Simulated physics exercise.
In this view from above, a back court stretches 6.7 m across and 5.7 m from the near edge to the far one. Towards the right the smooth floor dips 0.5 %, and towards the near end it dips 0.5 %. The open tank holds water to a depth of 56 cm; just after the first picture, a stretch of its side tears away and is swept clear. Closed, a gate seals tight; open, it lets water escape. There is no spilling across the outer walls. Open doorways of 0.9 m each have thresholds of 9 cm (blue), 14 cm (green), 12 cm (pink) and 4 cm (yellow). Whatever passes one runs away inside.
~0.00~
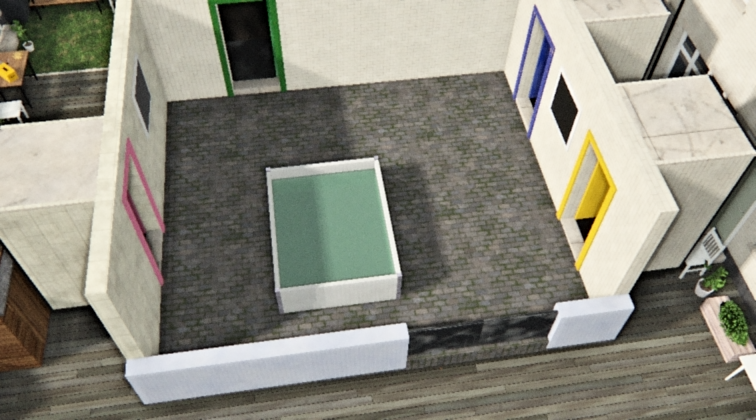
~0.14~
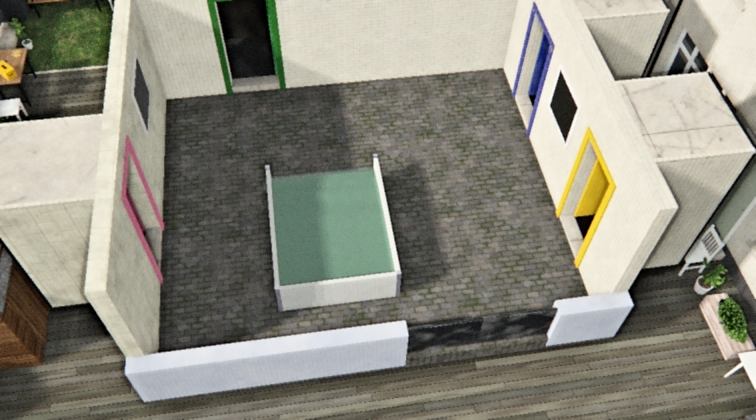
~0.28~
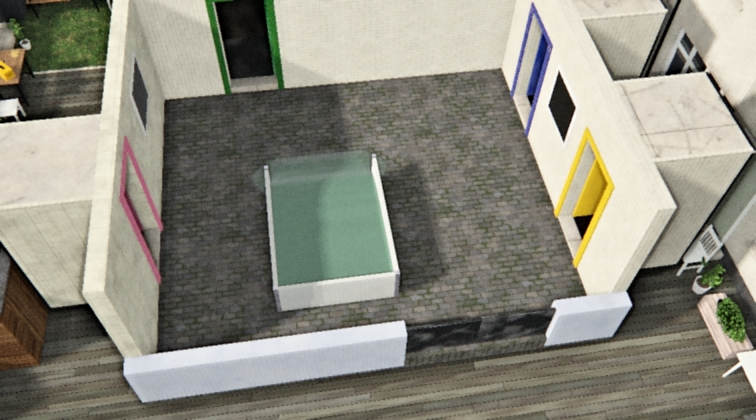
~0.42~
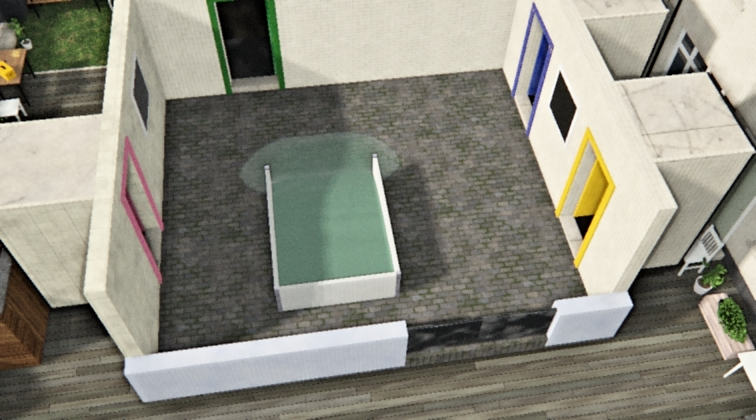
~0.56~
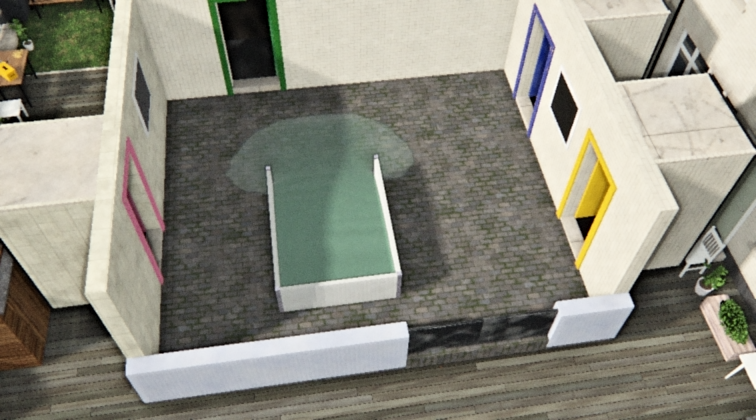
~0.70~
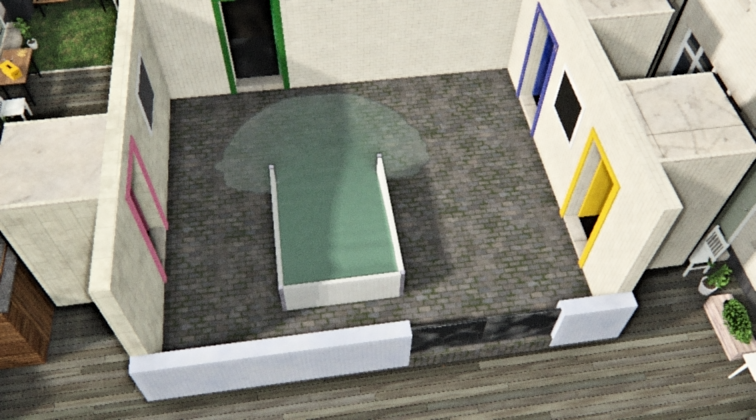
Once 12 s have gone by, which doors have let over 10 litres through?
Taking each door: The blue door has let over 10 litres through; the green door has let over 10 litres through; the pink door has not let over 10 litres through; the yellow door has let over 10 litres through.
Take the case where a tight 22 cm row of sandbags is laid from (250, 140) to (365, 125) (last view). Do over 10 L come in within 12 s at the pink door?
Pink: Within it.
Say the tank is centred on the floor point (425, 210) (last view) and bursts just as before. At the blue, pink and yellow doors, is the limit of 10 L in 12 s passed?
Checking each door against the limit: Blue tops it, pink does not exceed it, yellow tops it.
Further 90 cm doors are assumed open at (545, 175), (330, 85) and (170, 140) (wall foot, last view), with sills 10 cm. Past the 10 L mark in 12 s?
Result in order - not enough, more than that, more than that.
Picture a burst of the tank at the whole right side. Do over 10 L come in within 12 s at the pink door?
Measured against that limit, the pink door stays within it.
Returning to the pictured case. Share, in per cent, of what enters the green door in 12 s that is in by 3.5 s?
Estimate: Around 95 per cent.
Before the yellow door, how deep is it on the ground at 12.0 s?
Roughly 10.0 centimetres.
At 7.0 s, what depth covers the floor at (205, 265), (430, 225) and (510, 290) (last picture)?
Roughly 4, 1 and 5 cm, in turn.
After 1.4 s water covers 30 % of the floor and is deepest (32 cm) near (322, 87); blue door not reached, green door 22 cm at the sill, 4 L in, pink door not reached, yellow door not reached.
After 2.2 s water covers 35 % of the floor and is deepest (34 cm) near (171, 101); blue door not reached, green door 26 cm at the sill, 32 L in, pink door not reached, yellow door not reached.
After 3.5 s water covers 45 % of the floor and is deepest (28 cm) near (501, 70); blue door 18 cm at the sill, 10 L in, green door 18 cm at the sill, 73 L in, pink door not reached, yellow door not reached.
After 7.0 s water covers 90 % of the floor and is deepest (14 cm) near (162, 375); blue door 10 cm at the sill, 68 L in, green door 7 cm at the sill, 79 L in, pink door 4 cm at the sill, 0 L in, yellow door 4 cm at the sill, 0 L in.
After 12.0 s water covers 100 % of the floor and is deepest (12 cm) near (162, 375); blue door 6 cm at the sill, 69 L in, green door 2 cm at the sill, 79 L in, pink door 6 cm at the sill, 0 L in, yellow door 10 cm at the sill, 17 L in.
